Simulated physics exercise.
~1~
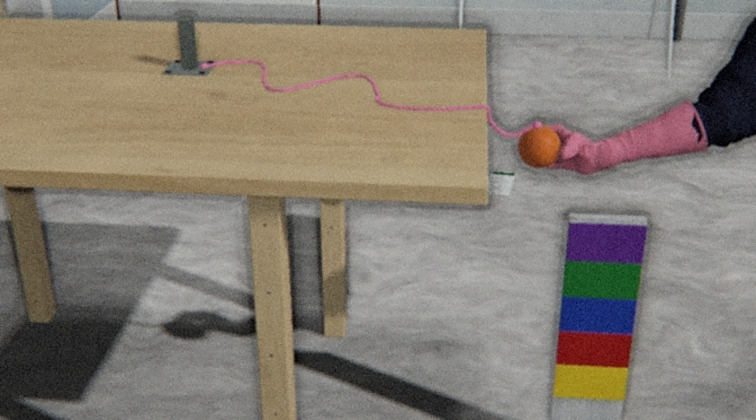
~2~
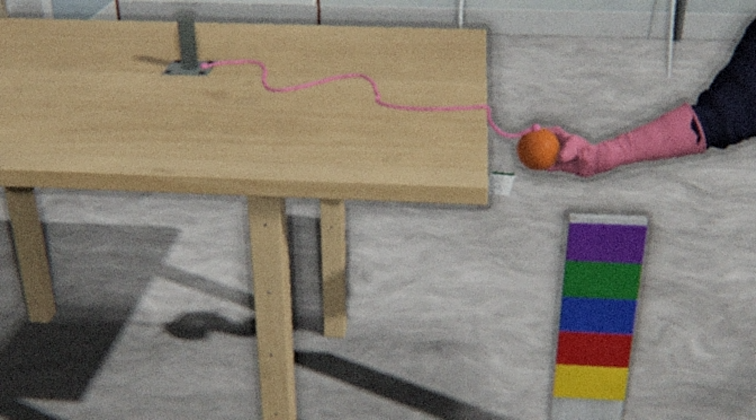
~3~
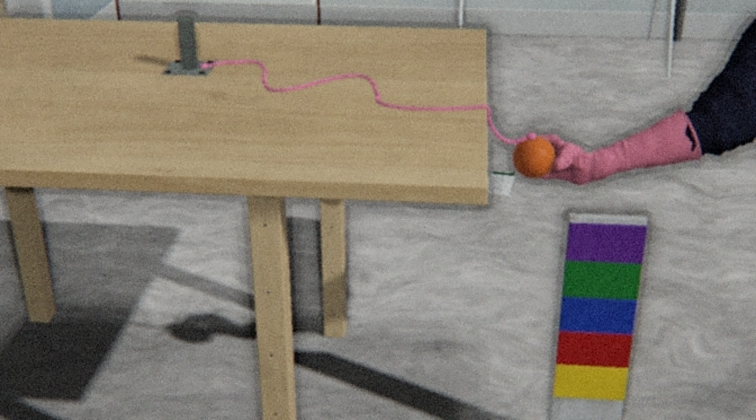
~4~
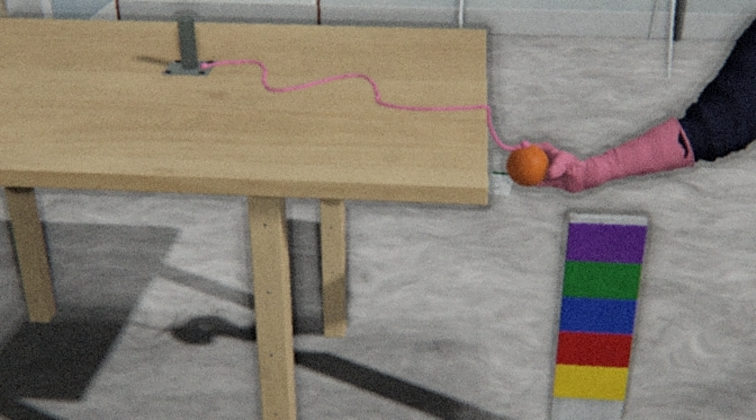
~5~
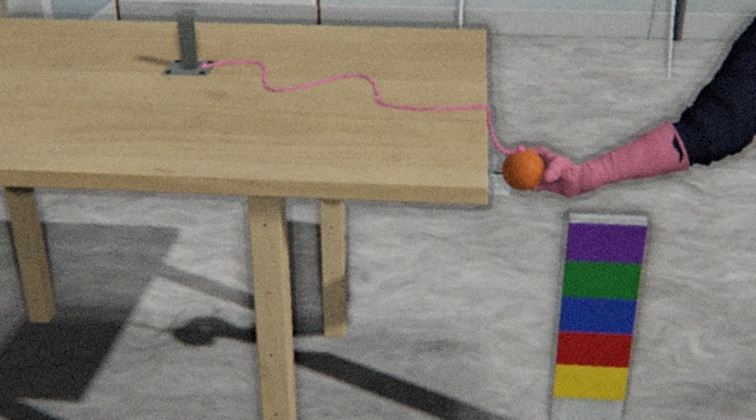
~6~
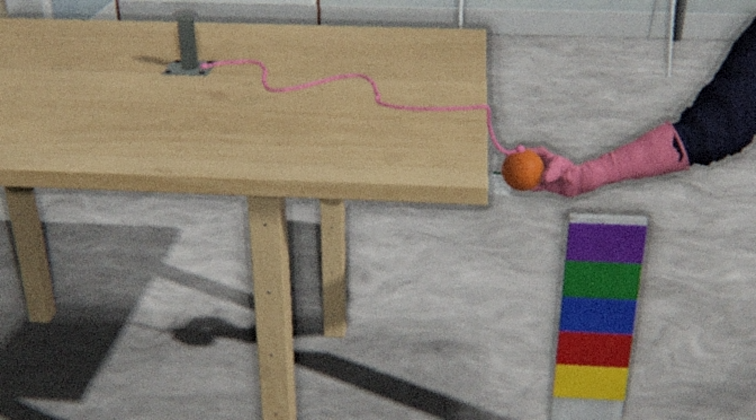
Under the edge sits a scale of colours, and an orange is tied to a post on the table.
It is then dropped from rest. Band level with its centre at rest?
Blue.
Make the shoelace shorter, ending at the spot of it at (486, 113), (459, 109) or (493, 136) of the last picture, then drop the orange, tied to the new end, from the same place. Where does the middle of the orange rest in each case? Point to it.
Taking the tries in order gives (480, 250), (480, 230) and (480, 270).
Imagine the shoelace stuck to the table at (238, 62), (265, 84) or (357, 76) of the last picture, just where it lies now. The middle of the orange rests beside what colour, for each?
Results, in sequence: Blue / green / purple.
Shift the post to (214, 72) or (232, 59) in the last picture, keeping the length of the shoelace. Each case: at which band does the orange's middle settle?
Red; red.
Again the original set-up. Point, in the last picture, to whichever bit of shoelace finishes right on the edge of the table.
Roughly (376, 90).
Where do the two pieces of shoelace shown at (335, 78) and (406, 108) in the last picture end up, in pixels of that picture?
At (411, 90) for the first, at (484, 164) for the second.
Soon after, orange near (469, 283); level with blue.
Then, orange near (481, 300); level with blue.
At rest, orange near (478, 305); level with blue. At blue.
